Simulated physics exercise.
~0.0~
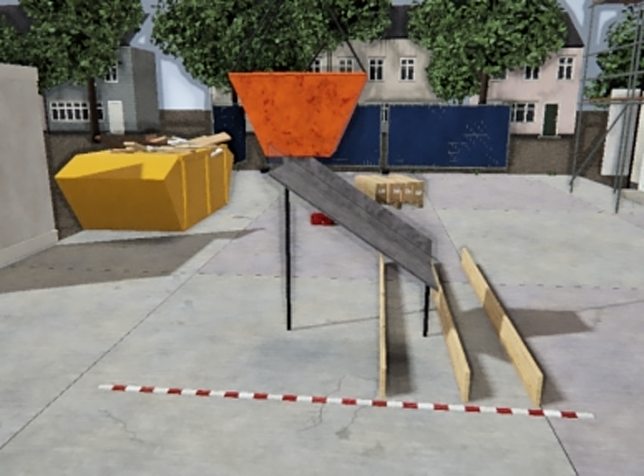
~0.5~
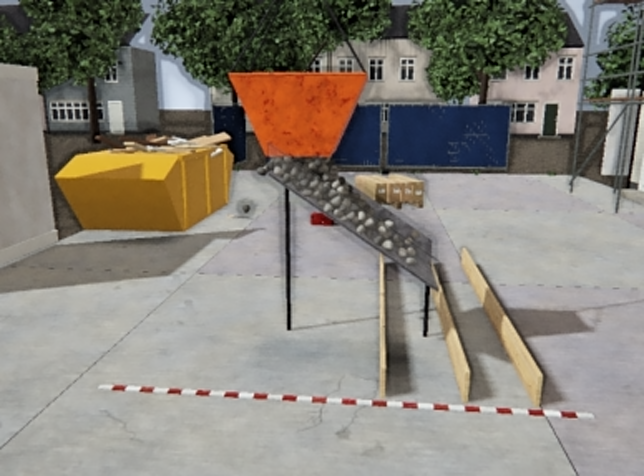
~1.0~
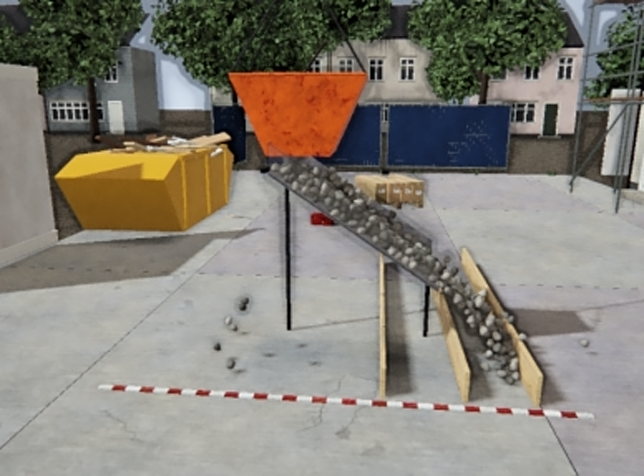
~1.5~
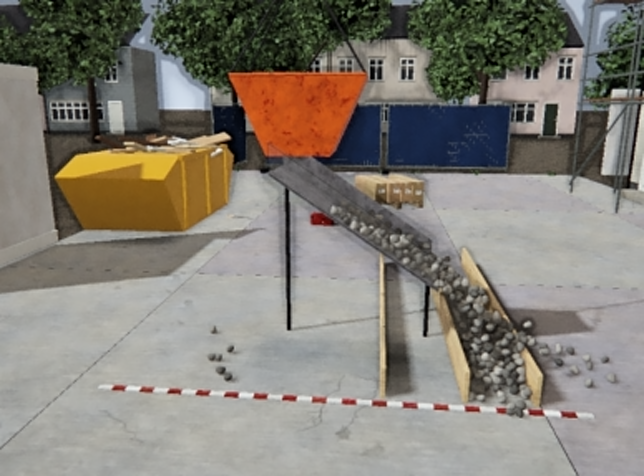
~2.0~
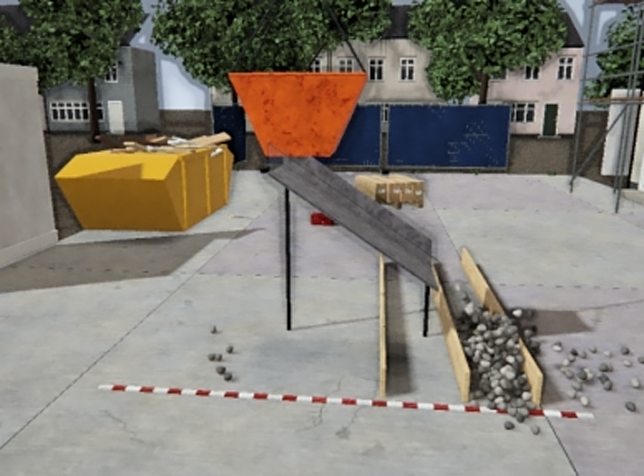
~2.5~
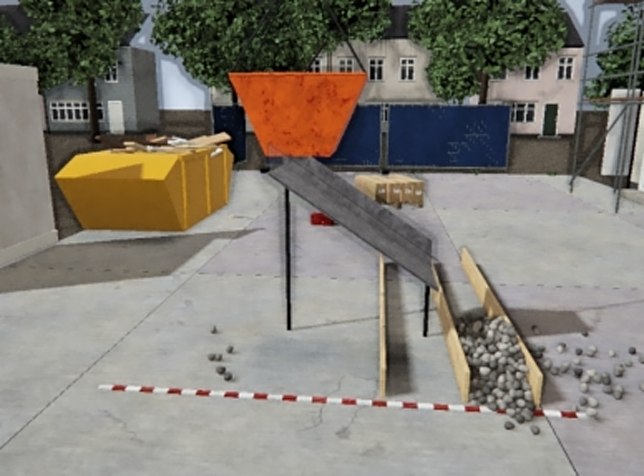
An orange hopper stands above a grey steel slide in a paved yard, seen from the front and slightly above, with a yellow skip at left and houses, trees and blue panels behind. Wooden planks mark off two bays at lower right, and a red and white striped line crosses the ground. Grey stones pour from the hopper and cover the slide, while a few drop off to the left. The rest tumble down into the right bay, some spilling past its outer plank. The slide empties, leaving most stones heaped in the right bay and others scattered on the ground.
